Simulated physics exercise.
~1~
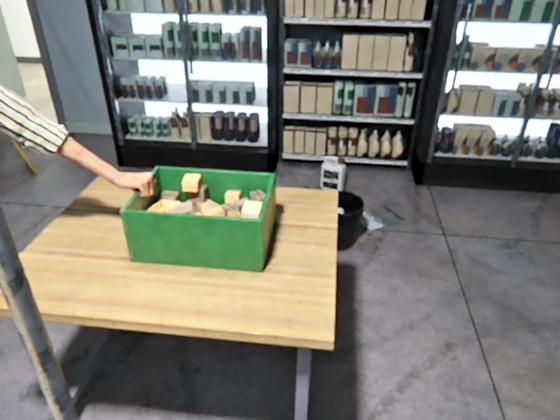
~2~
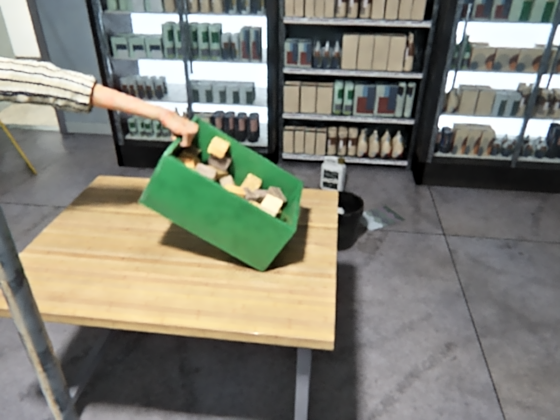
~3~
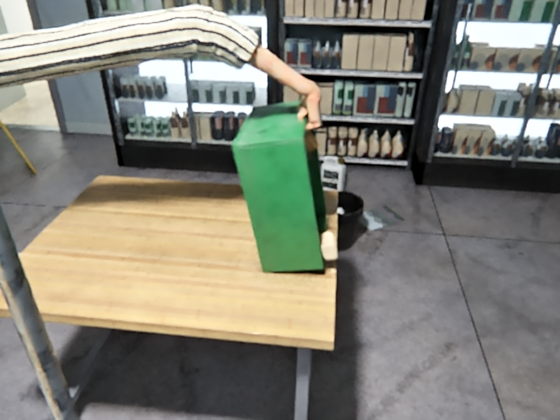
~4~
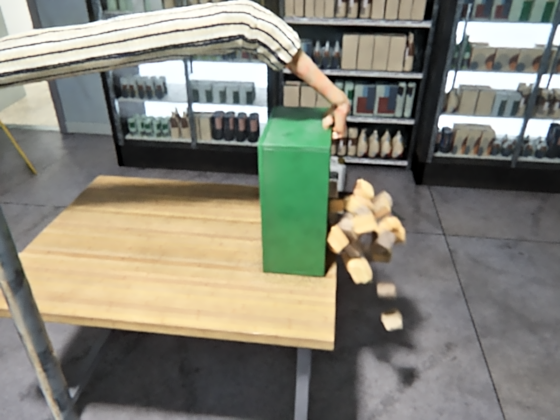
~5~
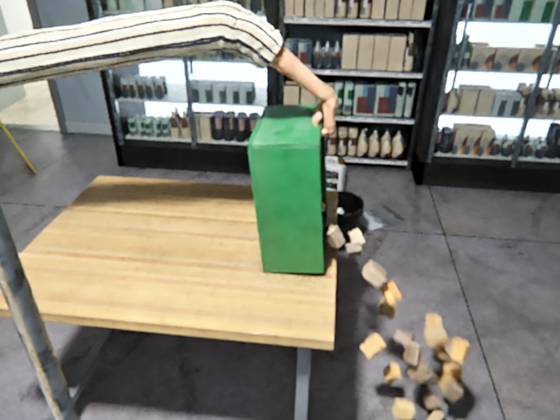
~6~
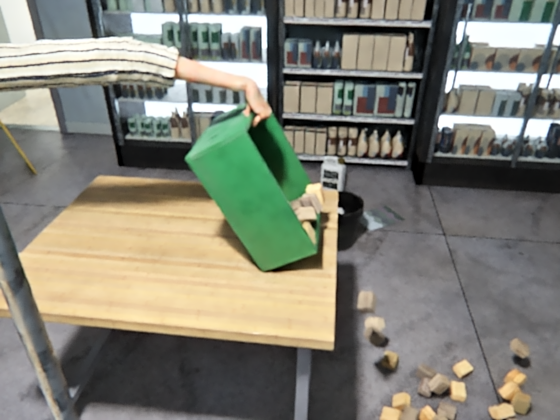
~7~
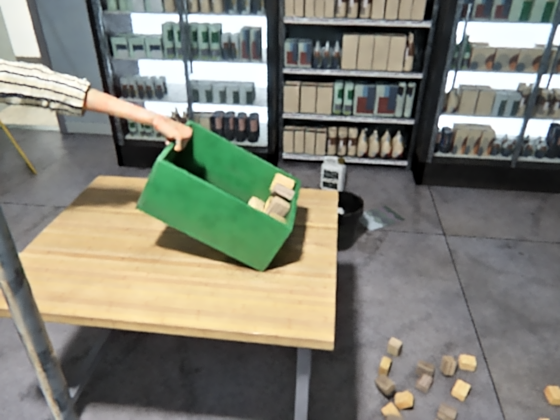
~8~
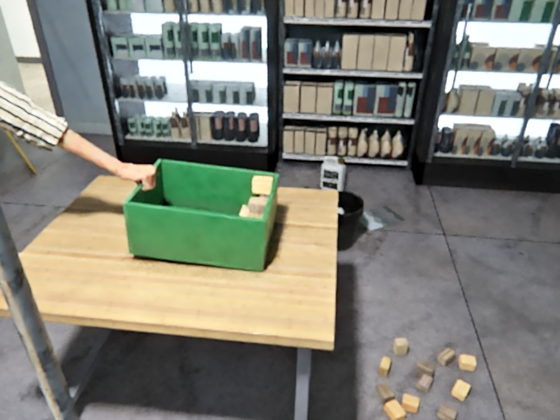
In a shop, a hand tips a green box, spilling many wooden blocks, then lowers it.
